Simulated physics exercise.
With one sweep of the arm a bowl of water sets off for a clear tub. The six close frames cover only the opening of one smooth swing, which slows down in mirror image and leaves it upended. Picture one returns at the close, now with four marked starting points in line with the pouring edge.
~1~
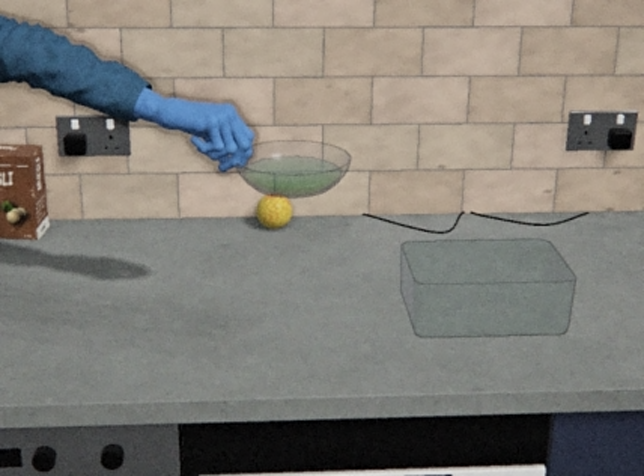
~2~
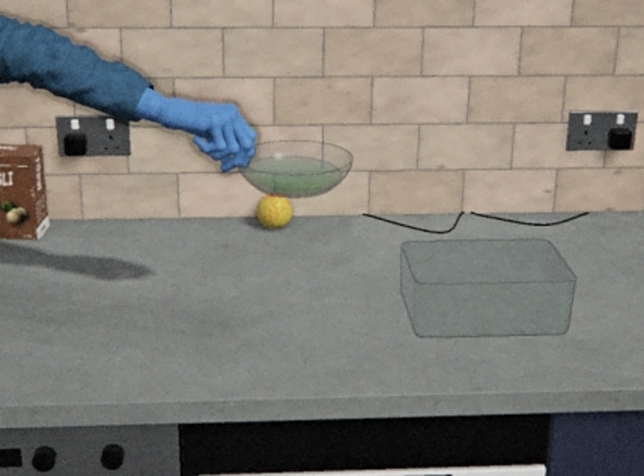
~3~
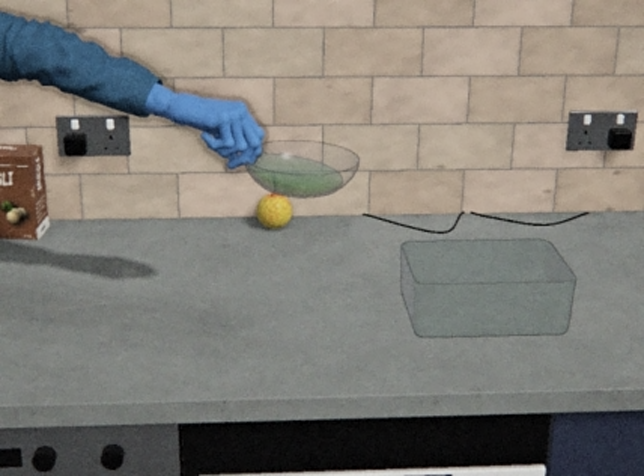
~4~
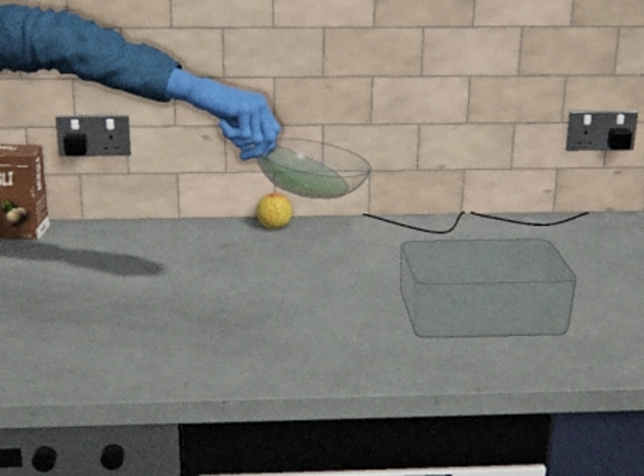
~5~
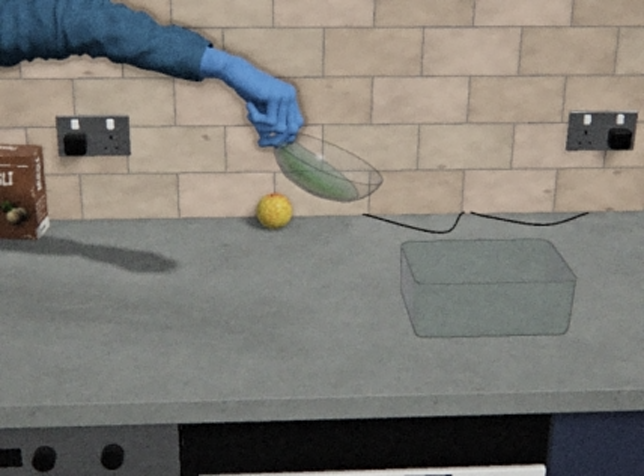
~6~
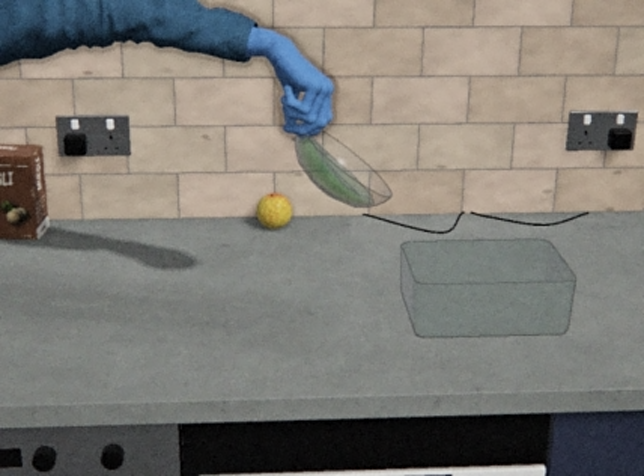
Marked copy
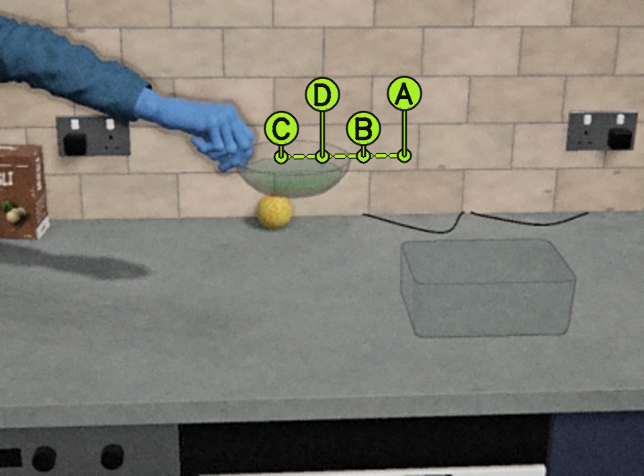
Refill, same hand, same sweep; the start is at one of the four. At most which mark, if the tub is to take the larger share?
Use place D.
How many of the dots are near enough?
Three.
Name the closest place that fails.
That would be C.
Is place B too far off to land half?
No.
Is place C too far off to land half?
Yes, it does.
On the marked copy, A at (404, 155); B at (363, 156); C at (281, 156); D at (322, 156).
If A is chosen, about 81 % lands in the tub, 11 % falls short and 7 % goes beside or beyond.
If B is chosen, about 76 % lands in the tub, 6 % falls short and 18 % goes beside or beyond.
If C is chosen, about 11 % lands in the tub, 82 % falls short and 7 % goes beside or beyond.
If D is chosen, about 74 % lands in the tub, 16 % falls short and 10 % goes beside or beyond.
